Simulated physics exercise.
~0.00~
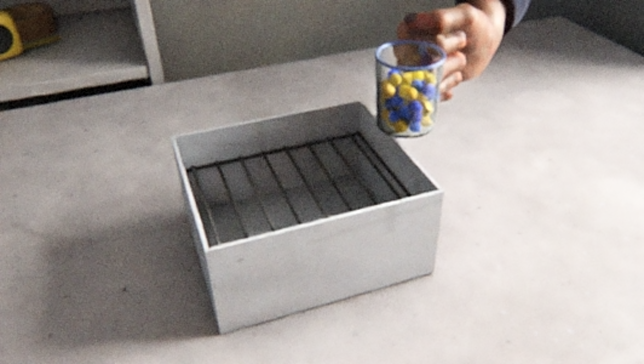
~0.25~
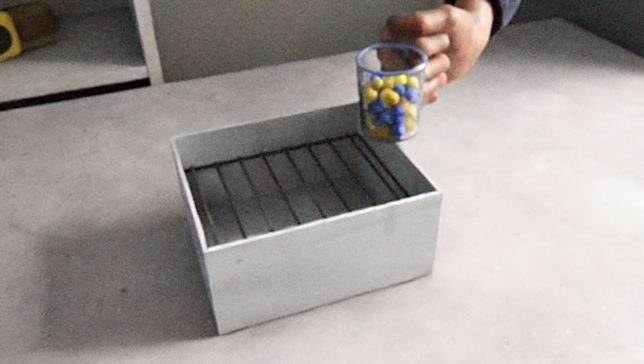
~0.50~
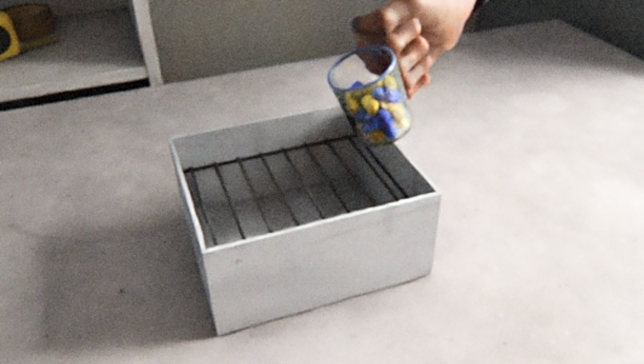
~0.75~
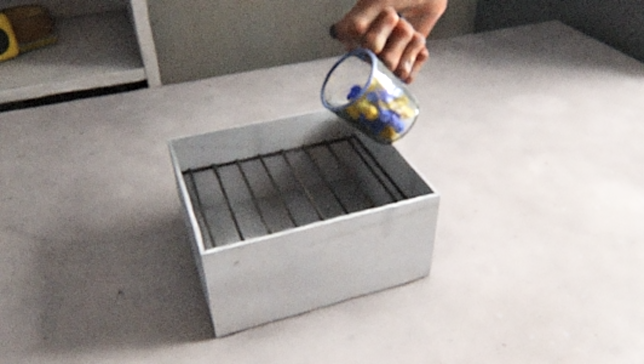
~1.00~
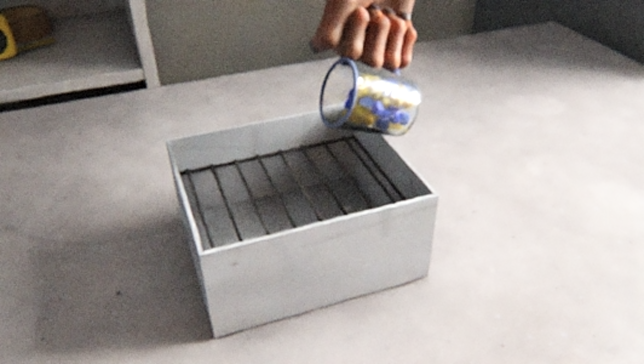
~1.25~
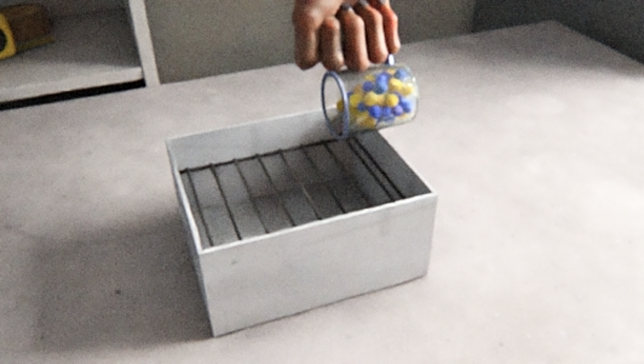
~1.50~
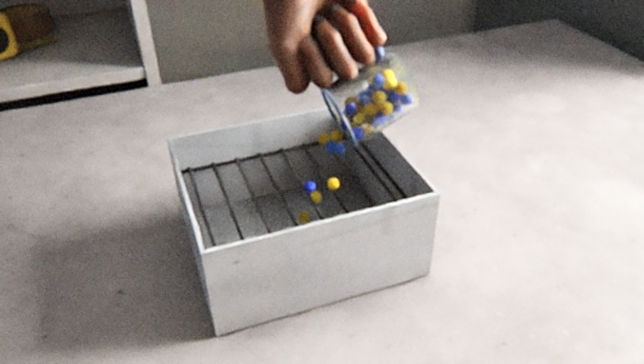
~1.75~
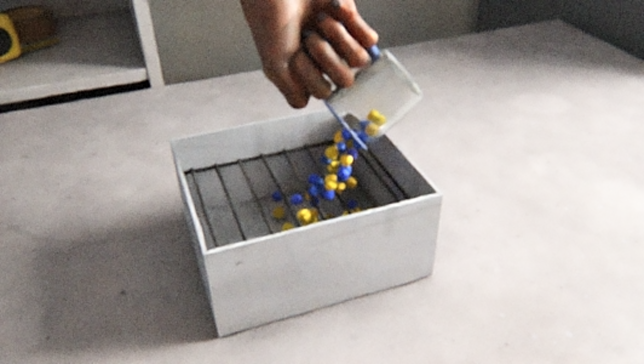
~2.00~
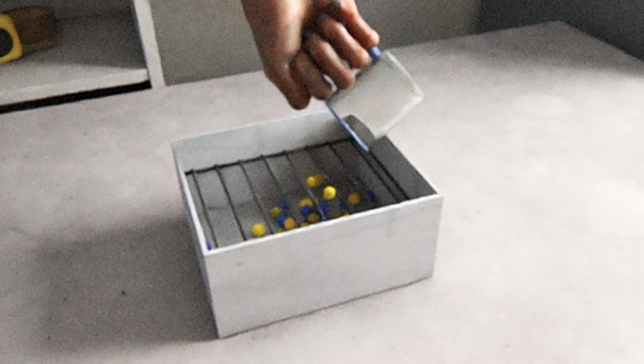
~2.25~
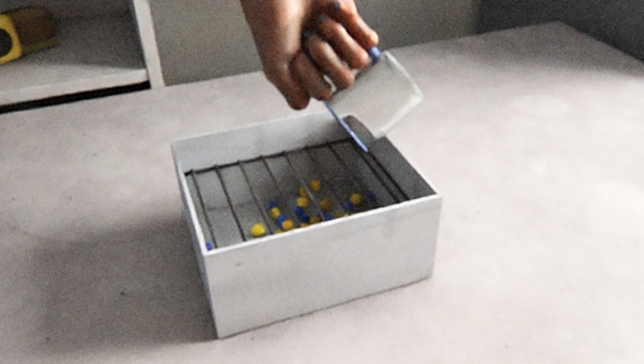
To begin with, a hand holds a clear cup of mixed blue and yellow pieces above the right side of a pale open box with a dark wire rack across it. The hand moves the cup to the left and tilts it until it lies on its side, with all the pieces still inside. As it tips further, a few pieces drop out toward the wires, and then the rest pour down in a stream. The cup stays tilted mouth down, empty, over the box. Both the blue and the yellow pieces pass through the rack and end up lying beneath it.
